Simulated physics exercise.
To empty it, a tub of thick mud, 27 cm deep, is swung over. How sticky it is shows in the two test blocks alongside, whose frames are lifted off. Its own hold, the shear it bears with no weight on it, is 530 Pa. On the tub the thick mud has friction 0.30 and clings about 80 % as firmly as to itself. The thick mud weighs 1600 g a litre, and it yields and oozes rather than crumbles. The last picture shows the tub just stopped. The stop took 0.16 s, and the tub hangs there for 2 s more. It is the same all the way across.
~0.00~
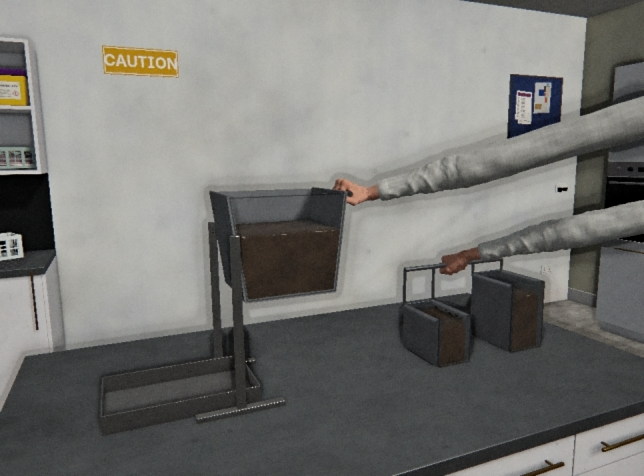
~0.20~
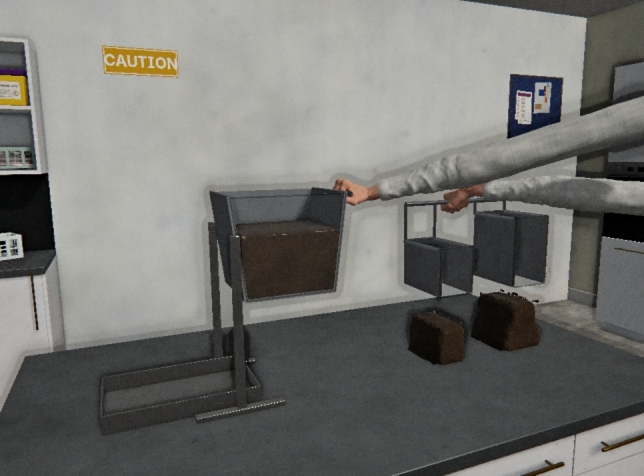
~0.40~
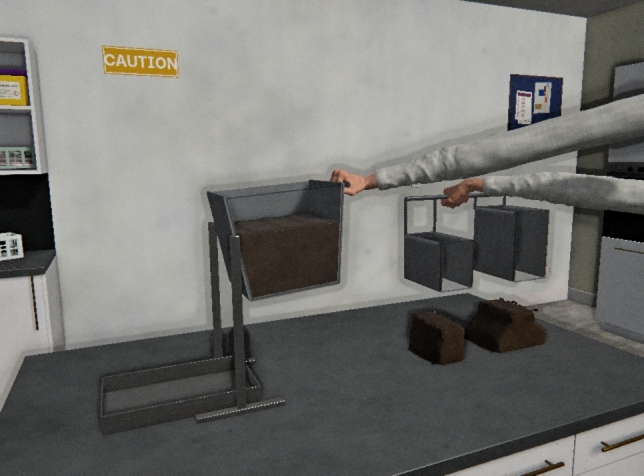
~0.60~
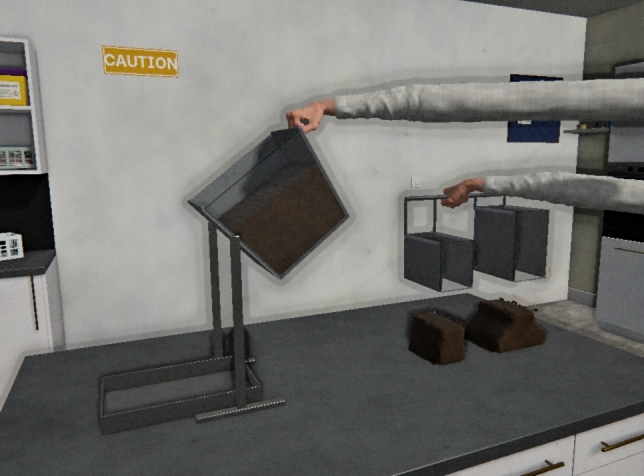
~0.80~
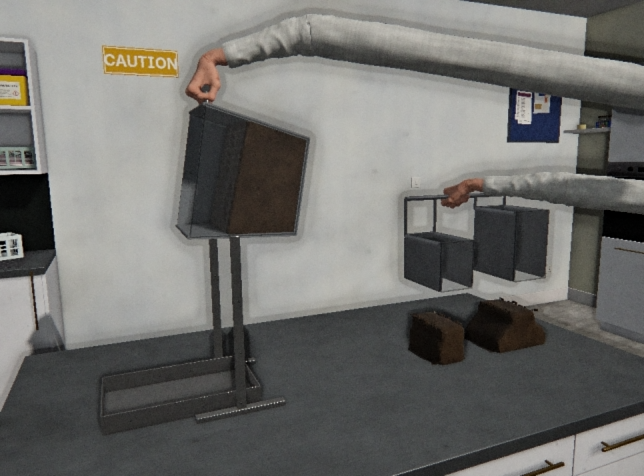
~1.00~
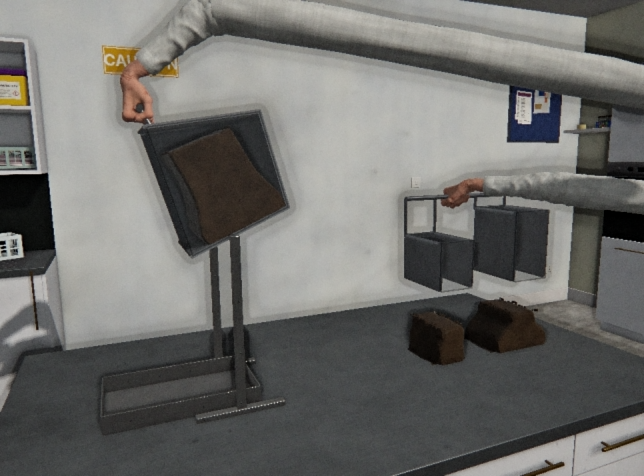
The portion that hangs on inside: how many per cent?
The portion that hangs on inside is near 0 %.
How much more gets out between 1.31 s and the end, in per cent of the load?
About 25 %.
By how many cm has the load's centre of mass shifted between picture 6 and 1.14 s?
Some 14 cm.
After 1.14 s, the tub is at 106 degrees and holds 59 %.
After 1.31 s, the tub is at 106 degrees and holds 23 %.
After 1.48 s, the tub is at 106 degrees and holds 1 %.
After 1.65 s, the tub is at 106 degrees and holds 0 %.
After 3.00 s, at the end, the tub is at 106 degrees and holds 0 %.
